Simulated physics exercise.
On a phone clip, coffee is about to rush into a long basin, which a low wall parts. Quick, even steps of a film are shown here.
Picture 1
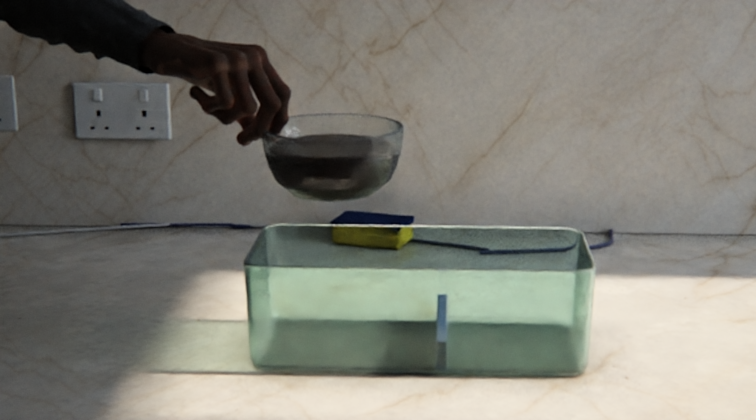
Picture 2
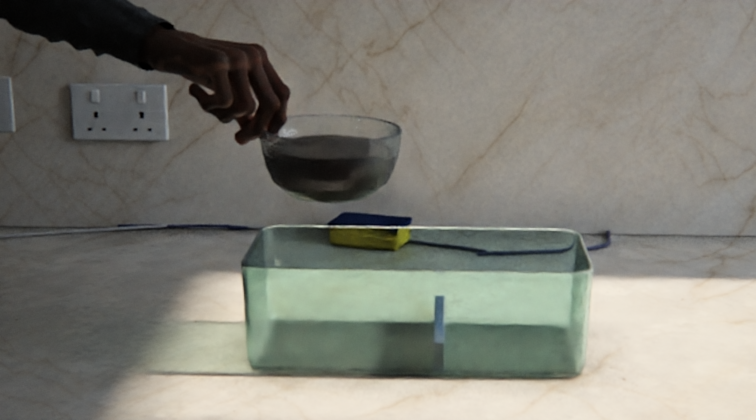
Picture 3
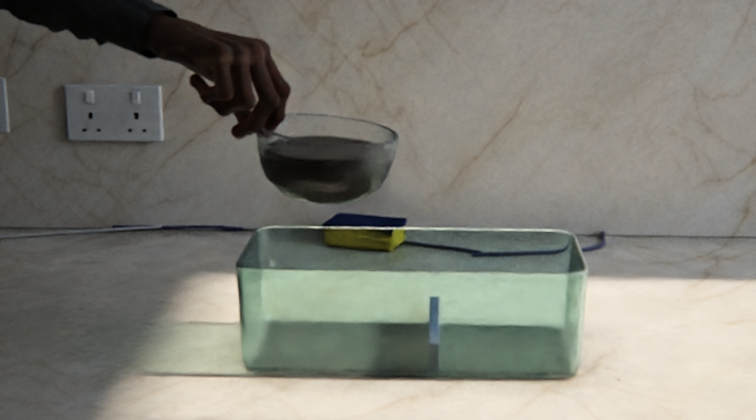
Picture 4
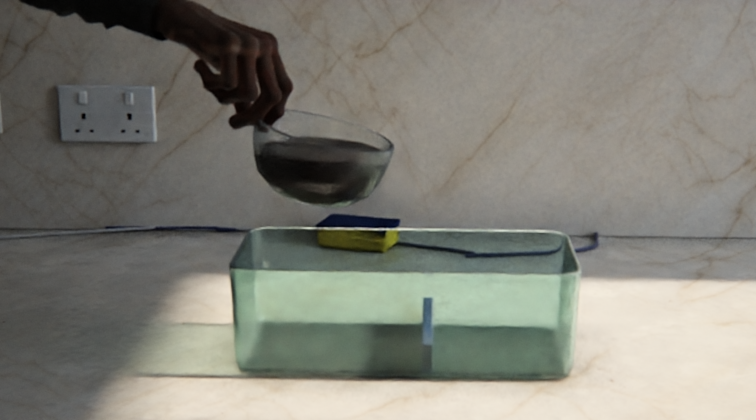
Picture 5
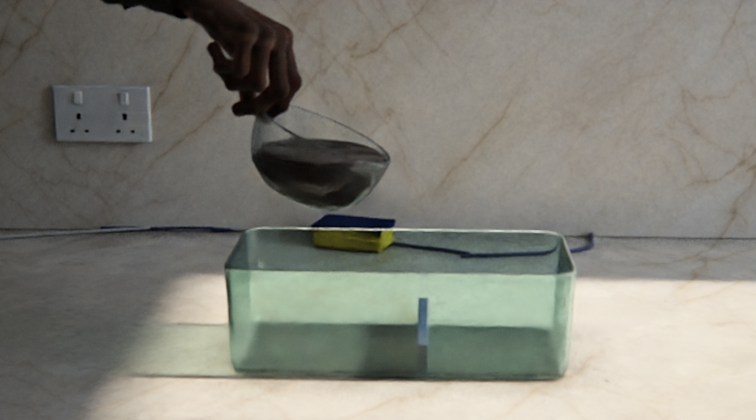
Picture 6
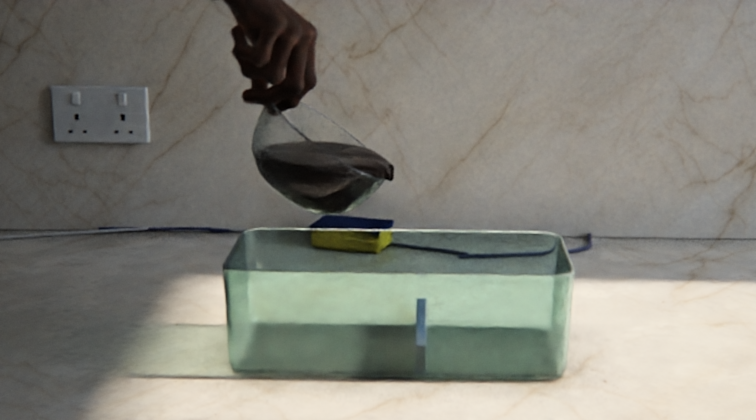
A hand held a clear glass bowl of dark liquid above a long, greenish see-through basin and steadily tilted it to the right, until the liquid reached the lowered rim.
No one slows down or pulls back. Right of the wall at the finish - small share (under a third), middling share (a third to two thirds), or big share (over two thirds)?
Middling.
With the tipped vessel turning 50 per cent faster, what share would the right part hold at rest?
Around 35 percent ends up there.
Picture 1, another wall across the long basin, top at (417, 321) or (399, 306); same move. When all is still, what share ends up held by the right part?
65 % and 80 %, roughly.
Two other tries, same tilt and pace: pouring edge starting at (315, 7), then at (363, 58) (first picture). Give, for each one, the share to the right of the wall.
Start one gives some 15 %, start two some 20 %.
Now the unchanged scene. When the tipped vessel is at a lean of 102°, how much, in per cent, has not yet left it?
I'd reckon near 10 percent is still held at that tilt.
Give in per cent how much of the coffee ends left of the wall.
About 55 per cent.
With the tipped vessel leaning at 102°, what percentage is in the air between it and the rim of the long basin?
I'd put it at roughly 15 percent of it.
A moment on, the tilt is 102° and 12 per cent is still to pour, 36 is left of the wall and 38 right of it.
Next, the tilt is 121° and 0 per cent is still to pour, 57 is left of the wall and 42 right of it.
Then the tilt is 121° and 0 per cent is still to pour, 56 is left of the wall and 43 right of it.
Later the tilt is 121° and 0 per cent is still to pour, 56 is left of the wall and 43 right of it.
At rest 56 per cent lies left of the wall, 43 right of it and 1 outside.
